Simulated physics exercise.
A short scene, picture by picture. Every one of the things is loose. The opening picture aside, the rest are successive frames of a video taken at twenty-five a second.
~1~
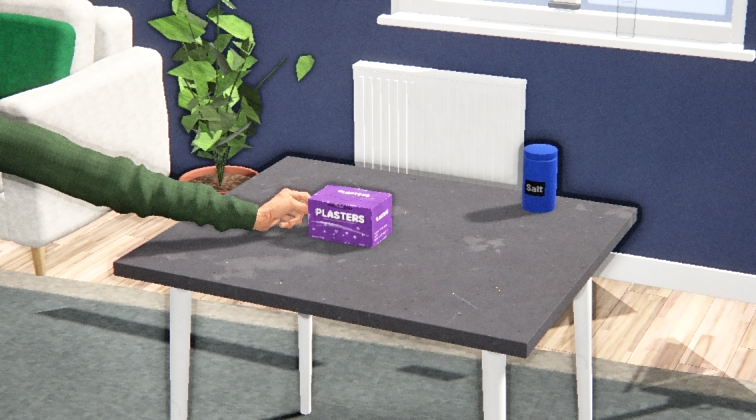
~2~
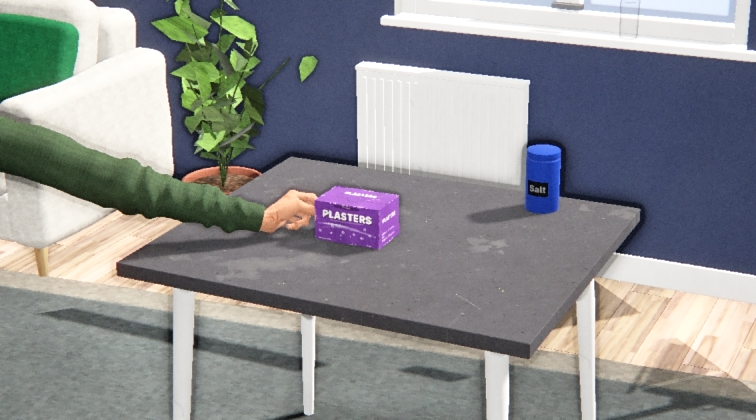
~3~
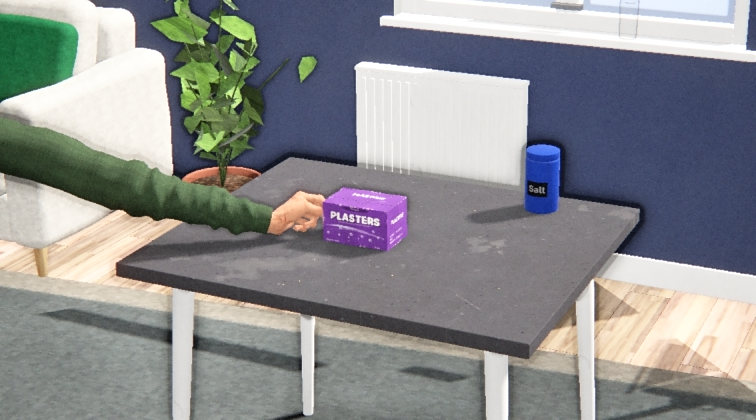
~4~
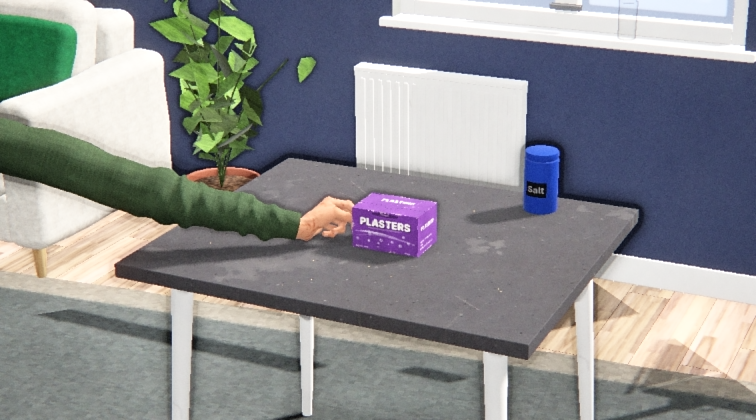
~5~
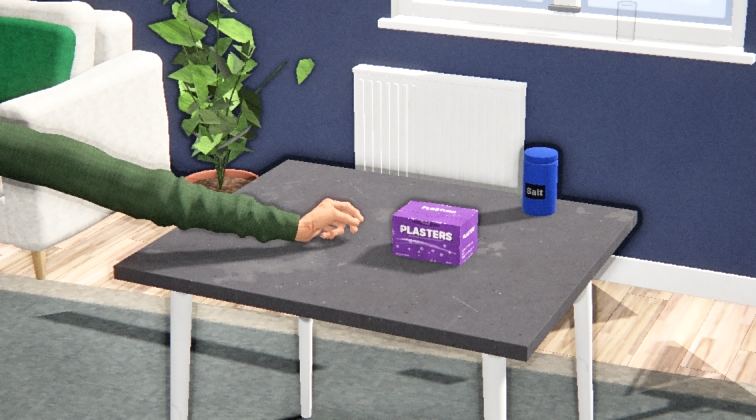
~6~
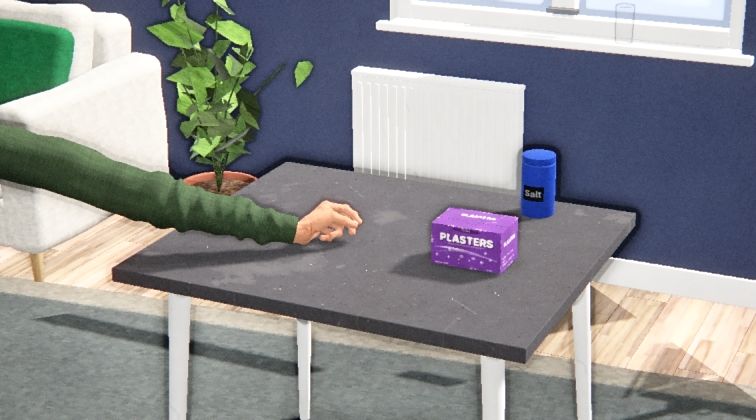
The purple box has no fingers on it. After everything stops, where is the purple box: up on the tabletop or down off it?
Seems to me it makes it past the edge.
Then, 0.20 s later than the last frame, purple box now off the table.
Then, 0.50 s later than the last frame, things are still on the move.
When it is over, off the table, purple box.
